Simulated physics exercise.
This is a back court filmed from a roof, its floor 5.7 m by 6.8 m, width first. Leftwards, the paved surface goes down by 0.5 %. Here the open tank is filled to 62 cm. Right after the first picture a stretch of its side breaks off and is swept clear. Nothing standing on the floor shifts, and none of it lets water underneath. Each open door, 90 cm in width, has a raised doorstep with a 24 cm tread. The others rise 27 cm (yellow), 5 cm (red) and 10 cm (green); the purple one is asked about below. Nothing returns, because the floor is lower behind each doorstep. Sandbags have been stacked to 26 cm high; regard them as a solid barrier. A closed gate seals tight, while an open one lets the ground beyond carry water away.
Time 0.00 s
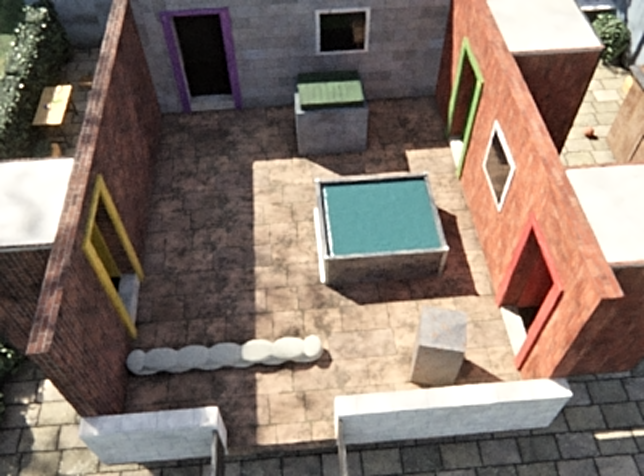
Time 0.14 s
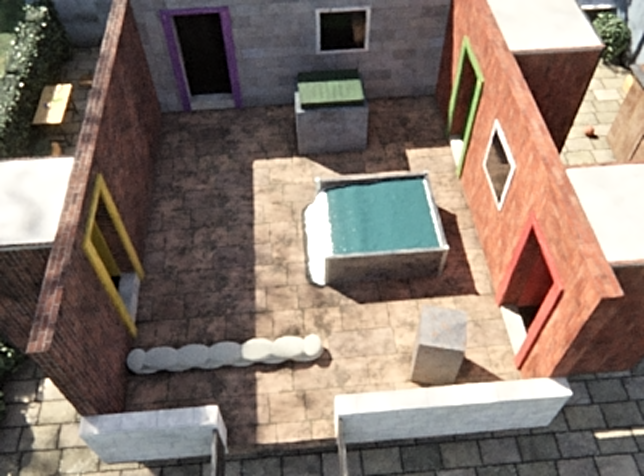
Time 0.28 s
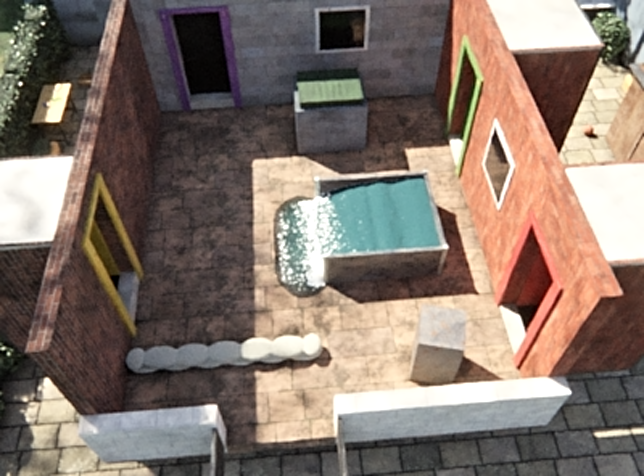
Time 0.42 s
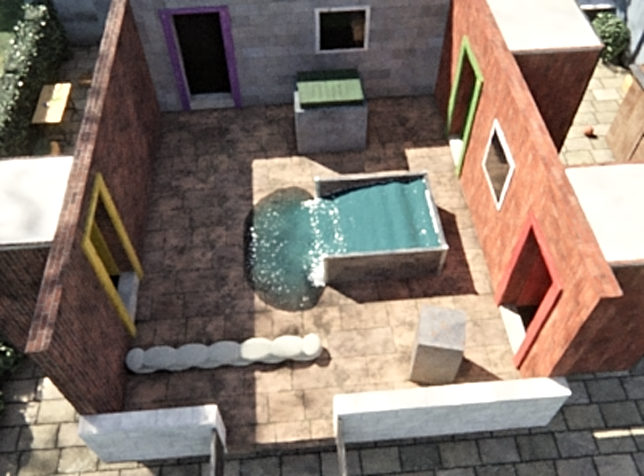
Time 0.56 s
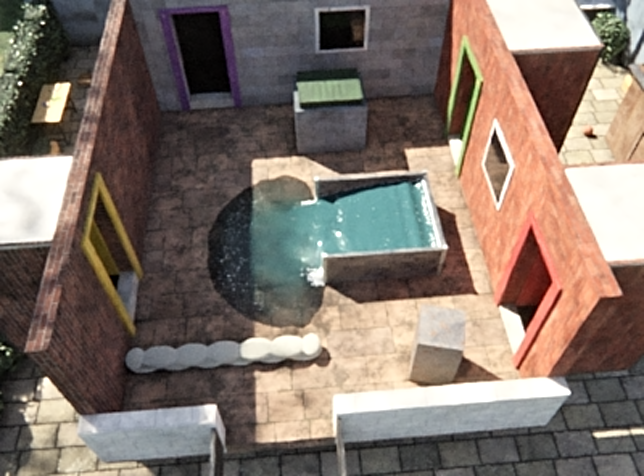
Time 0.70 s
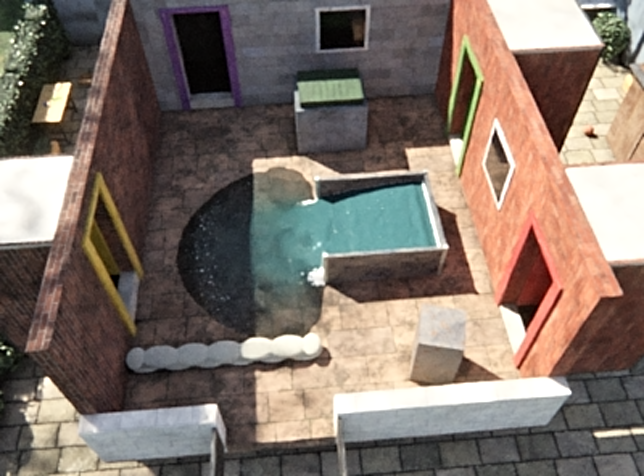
Teal water bursts through the broken left side of an open tank and spreads leftward across the brown paved floor of a walled back court, seen from above by a still camera. A purple-framed door stands at the back left, a yellow one at left, green and red ones at right, with pale sandbags in front. The foaming sheet widens into a rounded, darkening pool reaching close to the sandbags.
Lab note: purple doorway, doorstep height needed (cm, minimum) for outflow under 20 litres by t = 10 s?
Approx. 12.5 cm.
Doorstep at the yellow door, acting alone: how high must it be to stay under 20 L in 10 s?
The yellow one would have to be about 22 cm high.
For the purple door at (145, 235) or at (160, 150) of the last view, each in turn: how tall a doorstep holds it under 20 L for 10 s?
Roughly 24 cm for the first and 9.5 cm for the second.
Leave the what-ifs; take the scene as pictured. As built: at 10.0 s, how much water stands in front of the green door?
Roughly 3.5 cm deep.
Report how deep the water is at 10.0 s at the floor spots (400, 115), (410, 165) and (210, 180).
The three readings, in order, are 3, 2 and 8 cm.
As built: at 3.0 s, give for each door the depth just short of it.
In cm: Yellow 24, red 0, green 0, purple 13.
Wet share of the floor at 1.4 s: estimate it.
About 30 per cent.
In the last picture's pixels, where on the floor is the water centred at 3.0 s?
Around (226, 242).
After 1.4 s water covers 30 % of the floor, deepest (31 cm) near (143, 265); it has not reached the purple door.
After 3.0 s water covers 40 % of the floor, deepest (30 cm) near (162, 115); 13 cm at the purple door, 0 litres in over its 19 cm doorstep.
After 10.0 s water covers 90 % of the floor, deepest (10 cm) near (153, 186); 8 cm at the purple door, 1 litre in over its 19 cm doorstep.
At the purple door as built, the water arrived by 2.8 s and peaked near 18 cm at 3.4 s.
With a doorstep of 10.5 cm, 38 litres would have come in within the 10 s; with 14 cm, 10 litres. So under 20 litres takes about 12.5 cm.
